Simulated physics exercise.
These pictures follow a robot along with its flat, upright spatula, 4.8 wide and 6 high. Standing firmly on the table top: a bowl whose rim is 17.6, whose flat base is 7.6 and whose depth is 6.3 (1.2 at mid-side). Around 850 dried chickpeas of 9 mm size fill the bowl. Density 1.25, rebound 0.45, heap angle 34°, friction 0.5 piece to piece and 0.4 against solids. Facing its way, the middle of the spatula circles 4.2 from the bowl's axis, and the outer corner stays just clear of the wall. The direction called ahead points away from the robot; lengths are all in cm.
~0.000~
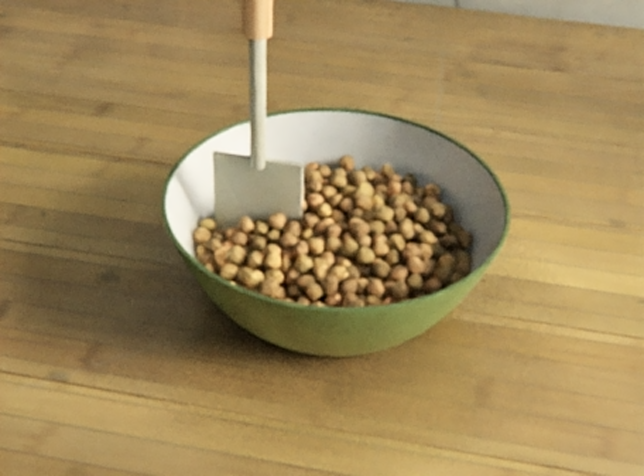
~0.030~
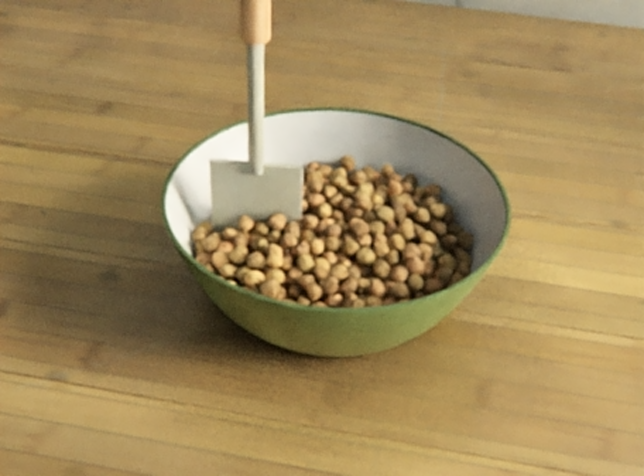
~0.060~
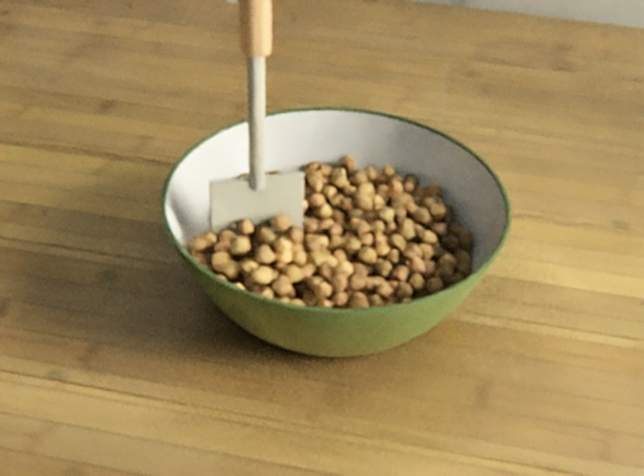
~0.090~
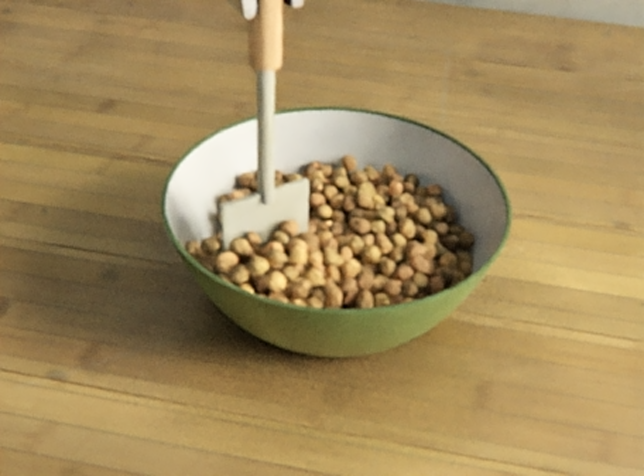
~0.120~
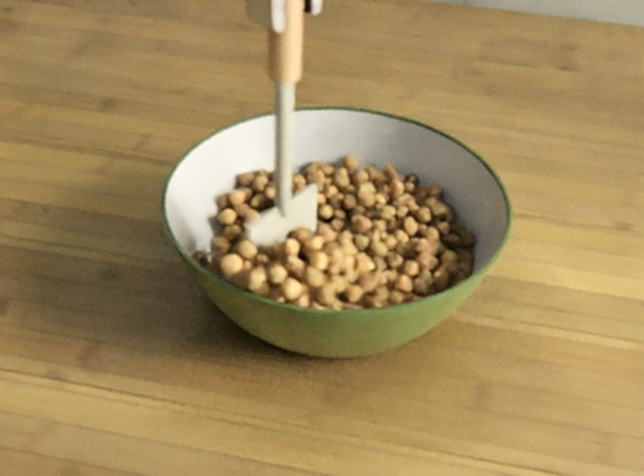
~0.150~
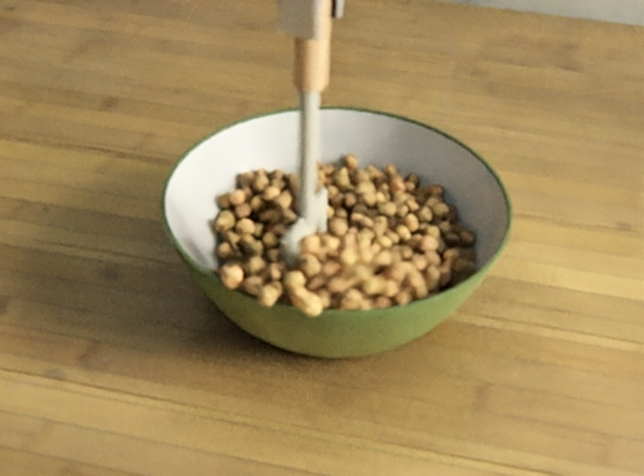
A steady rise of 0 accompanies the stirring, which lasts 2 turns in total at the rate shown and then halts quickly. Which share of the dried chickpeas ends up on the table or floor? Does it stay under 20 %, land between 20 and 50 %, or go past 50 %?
It lands between 20 and 50 %.
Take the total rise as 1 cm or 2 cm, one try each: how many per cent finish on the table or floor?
I'd reckon around 35 and 25 per cent.
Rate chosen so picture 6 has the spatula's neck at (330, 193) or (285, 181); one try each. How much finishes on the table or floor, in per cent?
Near 45 per cent for the first, near 30 per cent for the second.
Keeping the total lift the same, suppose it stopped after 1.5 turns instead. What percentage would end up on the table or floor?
30 %.
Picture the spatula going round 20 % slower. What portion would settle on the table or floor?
Near 30 in a hundred, it would be.
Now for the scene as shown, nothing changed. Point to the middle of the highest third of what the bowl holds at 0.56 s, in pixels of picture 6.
Roughly pixel (231, 191).
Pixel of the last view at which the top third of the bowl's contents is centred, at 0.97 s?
Centre, approx.: (392, 175).
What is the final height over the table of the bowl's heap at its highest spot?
Roughly 6.5 centimetres.
After 0.56 s, 331° round, highest piece 9 above the table; 671 in the bowl, 147 on the table or floor, 32 in flight or on the tool.
After 0.97 s, 222° round, highest piece 8 above the table; 571 in the bowl, 257 on the table or floor, 22 in flight or on the tool.
After 1.38 s, 0° round, highest piece 7 above the table; 519 in the bowl, 331 on the table or floor.
After 2.08 s, 0° round, highest piece 7 above the table; 518 in the bowl, 332 on the table or floor.
At rest, 518 in the bowl, 332 on the table or floor. That is 39 % on the table or floor.
